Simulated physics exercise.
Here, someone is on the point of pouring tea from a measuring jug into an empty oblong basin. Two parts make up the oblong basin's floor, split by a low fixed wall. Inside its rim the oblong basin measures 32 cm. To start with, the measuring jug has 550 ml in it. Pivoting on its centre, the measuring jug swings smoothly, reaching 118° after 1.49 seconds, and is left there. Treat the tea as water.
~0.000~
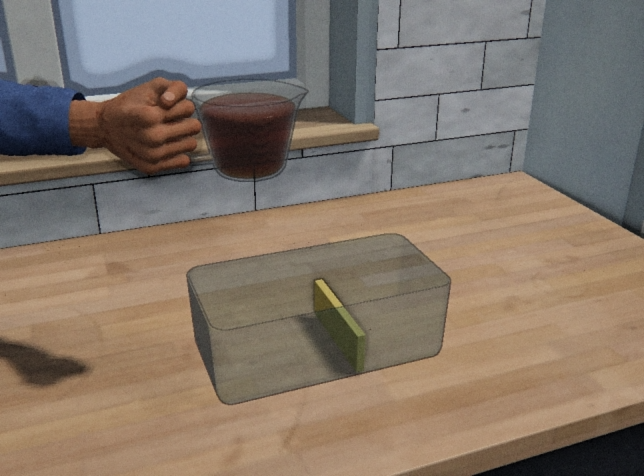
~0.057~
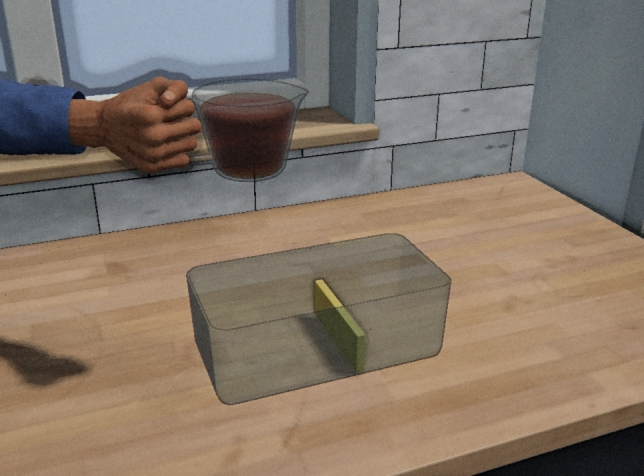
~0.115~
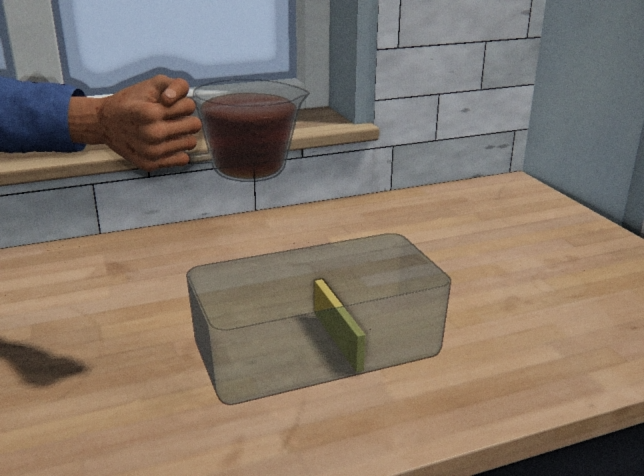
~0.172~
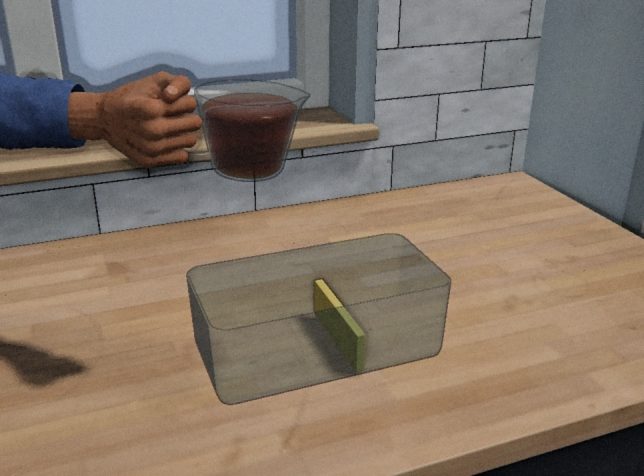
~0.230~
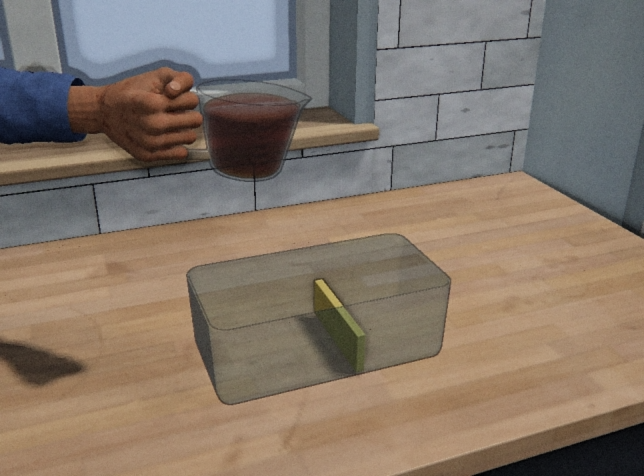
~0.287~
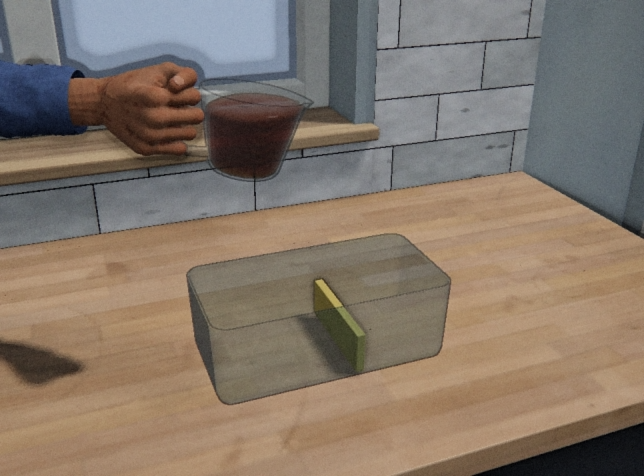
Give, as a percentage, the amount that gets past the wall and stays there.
Past the wall: About 80 %.
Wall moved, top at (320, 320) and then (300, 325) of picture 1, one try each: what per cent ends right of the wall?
Around 90 and 90 percent, in that order.
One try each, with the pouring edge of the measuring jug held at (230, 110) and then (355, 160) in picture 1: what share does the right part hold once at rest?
It comes to 5 per cent, and then 95 per cent.
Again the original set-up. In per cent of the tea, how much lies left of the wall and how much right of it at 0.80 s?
I'd say some 0 on the left and some 12 on the right.
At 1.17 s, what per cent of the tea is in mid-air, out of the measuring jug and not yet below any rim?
12 per cent or so.
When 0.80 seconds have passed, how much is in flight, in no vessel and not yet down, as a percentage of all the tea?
Roughly 28 %.
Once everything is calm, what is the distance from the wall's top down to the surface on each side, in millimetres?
Left: Roughly 54 mm; right: Roughly 34 mm.
By 0.80 s the tilt is 66° and 59 per cent is still to pour, 0 is left of the wall and 12 right of it.
By 1.17 s the tilt is 105° and 4 per cent is still to pour, 5 is left of the wall and 78 right of it.
By 1.56 s the tilt is 118° and 0 per cent is still to pour, 18 is left of the wall and 80 right of it.
By 1.99 s the tilt is 118° and 0 per cent is still to pour, 18 is left of the wall and 80 right of it.
At rest 18 per cent lies left of the wall, 80 right of it and 2 outside.
